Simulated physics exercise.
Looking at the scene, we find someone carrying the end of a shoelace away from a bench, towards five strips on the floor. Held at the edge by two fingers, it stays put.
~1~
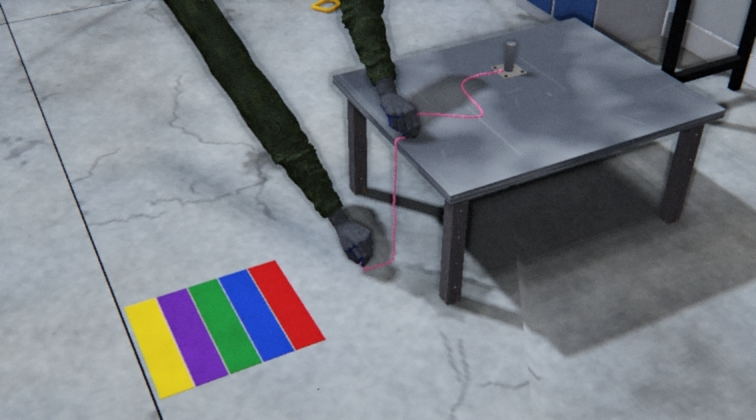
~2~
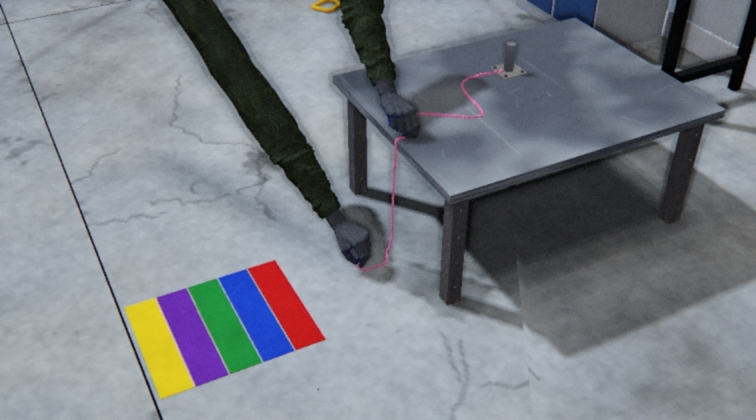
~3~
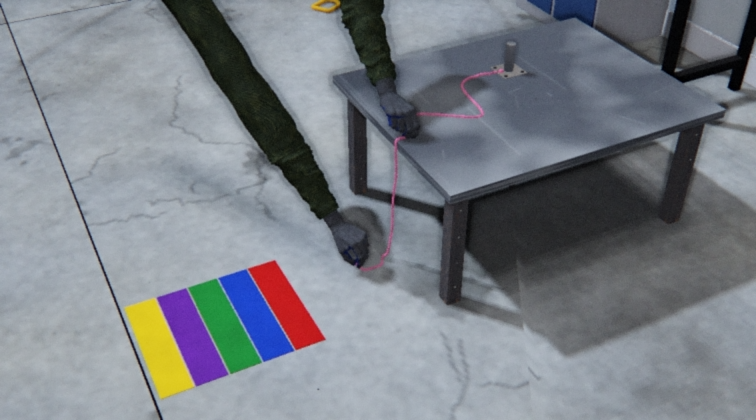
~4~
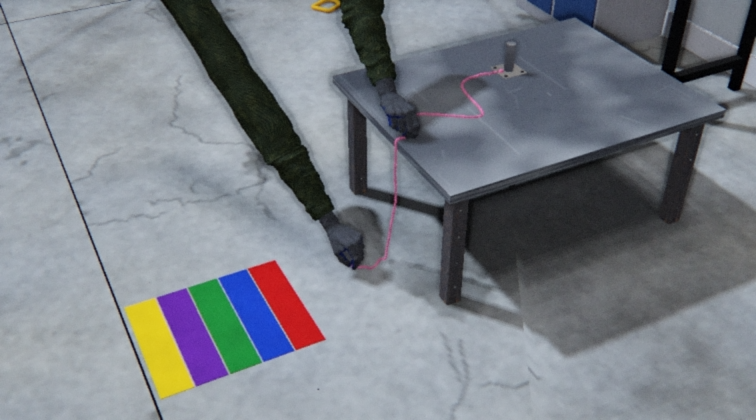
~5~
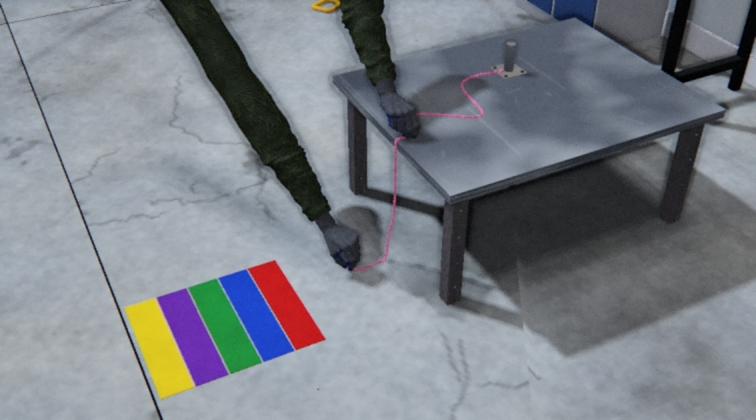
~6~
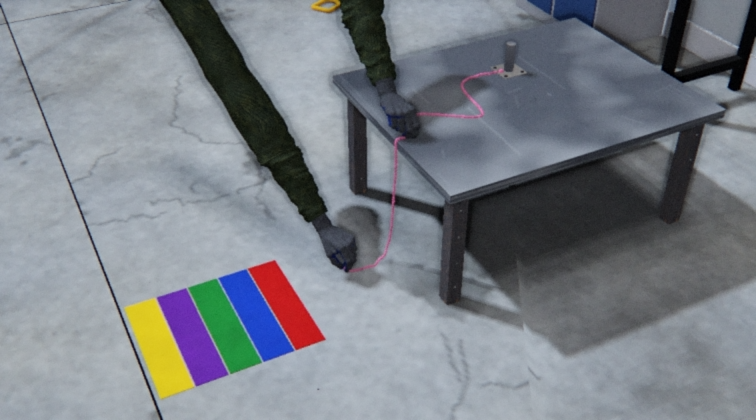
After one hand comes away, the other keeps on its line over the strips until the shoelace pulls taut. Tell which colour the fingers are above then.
They are above purple.
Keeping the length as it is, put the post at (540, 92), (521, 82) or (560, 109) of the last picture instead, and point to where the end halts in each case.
The first try gives (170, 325), the second (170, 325) and the third (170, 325).
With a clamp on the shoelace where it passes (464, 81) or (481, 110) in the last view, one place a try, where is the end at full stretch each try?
Near (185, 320) and (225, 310).
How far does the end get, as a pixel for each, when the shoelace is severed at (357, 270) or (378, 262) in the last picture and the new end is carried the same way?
Around (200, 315) for the first cut and around (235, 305) for the second.
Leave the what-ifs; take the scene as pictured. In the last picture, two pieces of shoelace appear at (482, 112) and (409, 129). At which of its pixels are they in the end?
At (430, 110) for the first, at (352, 163) for the second.
Early on, end near (238, 304); over blue.
Midway, end near (201, 316); over purple.
At the end of the slack, end near (179, 323); over purple. The end stops over the purple strip.
